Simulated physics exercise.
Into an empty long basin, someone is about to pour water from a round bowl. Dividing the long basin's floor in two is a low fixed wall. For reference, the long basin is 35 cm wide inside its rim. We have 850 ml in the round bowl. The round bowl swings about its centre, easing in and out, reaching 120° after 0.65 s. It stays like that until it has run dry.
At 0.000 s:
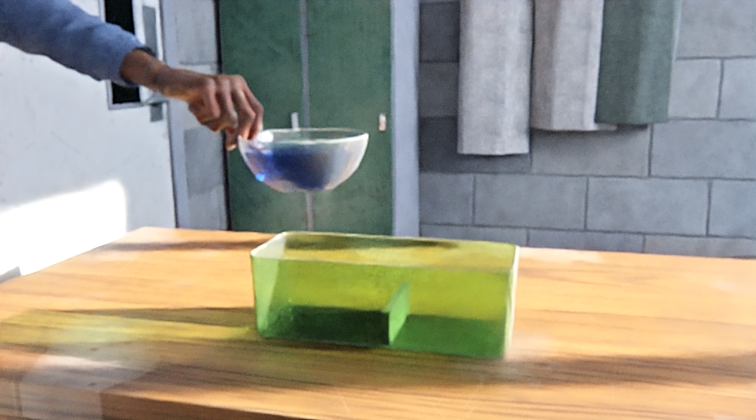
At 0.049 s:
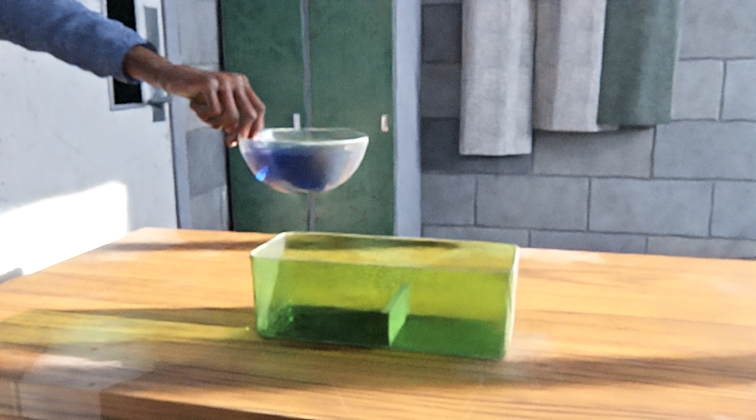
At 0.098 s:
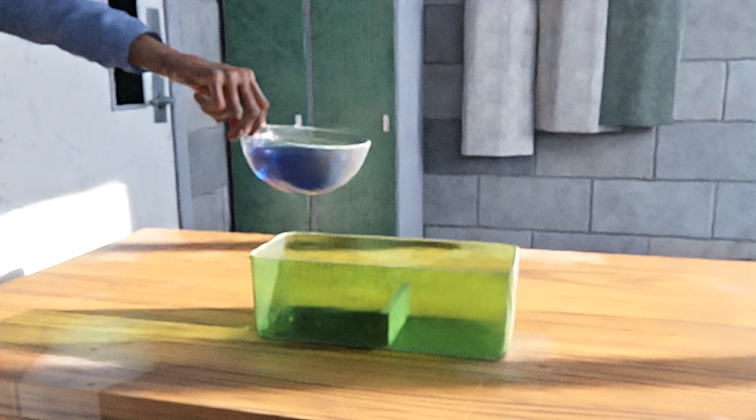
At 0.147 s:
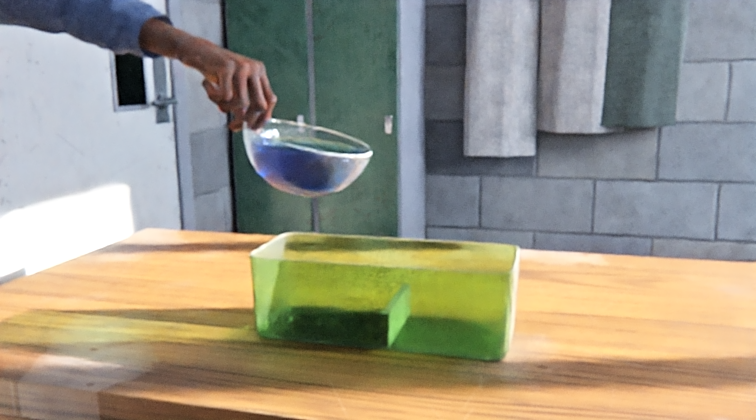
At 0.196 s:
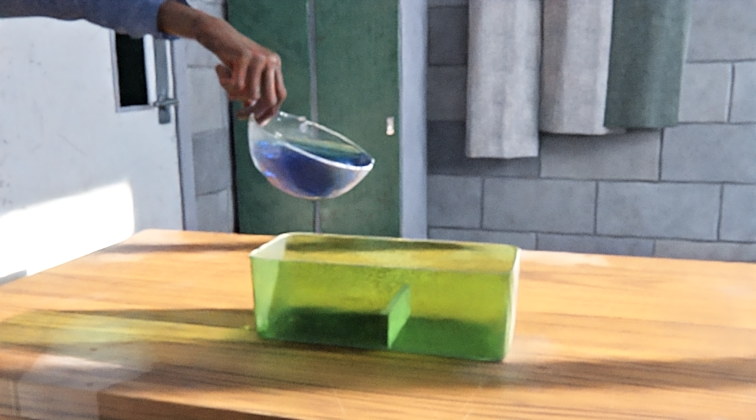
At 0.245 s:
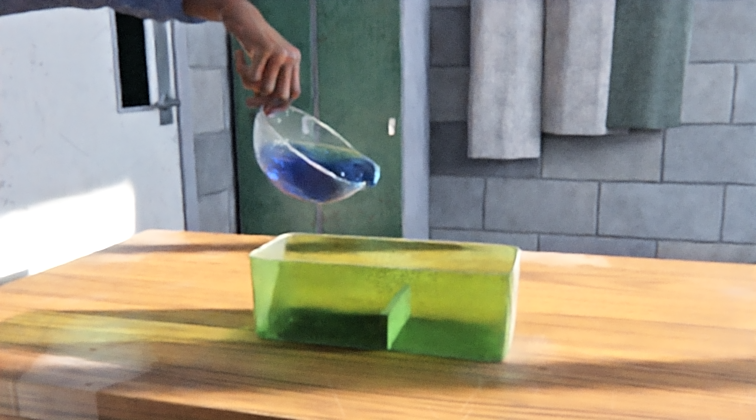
In a room with grey block walls, a pale door and green cabinet doors, a wooden table is seen from the front, slightly above. A translucent green long basin with a low inner wall sits below a clear round bowl of blue water, with cloths hanging behind at right. A hand steadily tilts the bowl rightward until water bulges over its lip, while the view drifts slightly.
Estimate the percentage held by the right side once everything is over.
I would say 42 per cent.
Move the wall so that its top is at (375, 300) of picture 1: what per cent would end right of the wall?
That would be about 60 in a hundred, I'd say.
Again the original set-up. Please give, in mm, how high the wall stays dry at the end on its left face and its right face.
Roughly 28 mm on the left side and roughly 28 mm on the right.
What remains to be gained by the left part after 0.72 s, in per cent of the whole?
Roughly 4 in a hundred.
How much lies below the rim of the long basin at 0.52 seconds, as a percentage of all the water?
Around 84 percent.
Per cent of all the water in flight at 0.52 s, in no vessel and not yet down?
Near 12 per cent at that time.
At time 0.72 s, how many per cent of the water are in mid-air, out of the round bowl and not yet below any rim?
Some 20 per cent.
By 0.52 s the tilt is 108° and 2 per cent is still to pour, 40 is left of the wall and 44 right of it.
By 0.72 s the tilt is 120° and 0 per cent is still to pour, 44 is left of the wall and 33 right of it.
By 0.92 s the tilt is 120° and 0 per cent is still to pour, 48 is left of the wall and 42 right of it.
By 1.15 s the tilt is 120° and 0 per cent is still to pour, 48 is left of the wall and 42 right of it.
At rest 48 per cent lies left of the wall, 42 right of it and 10 outside.
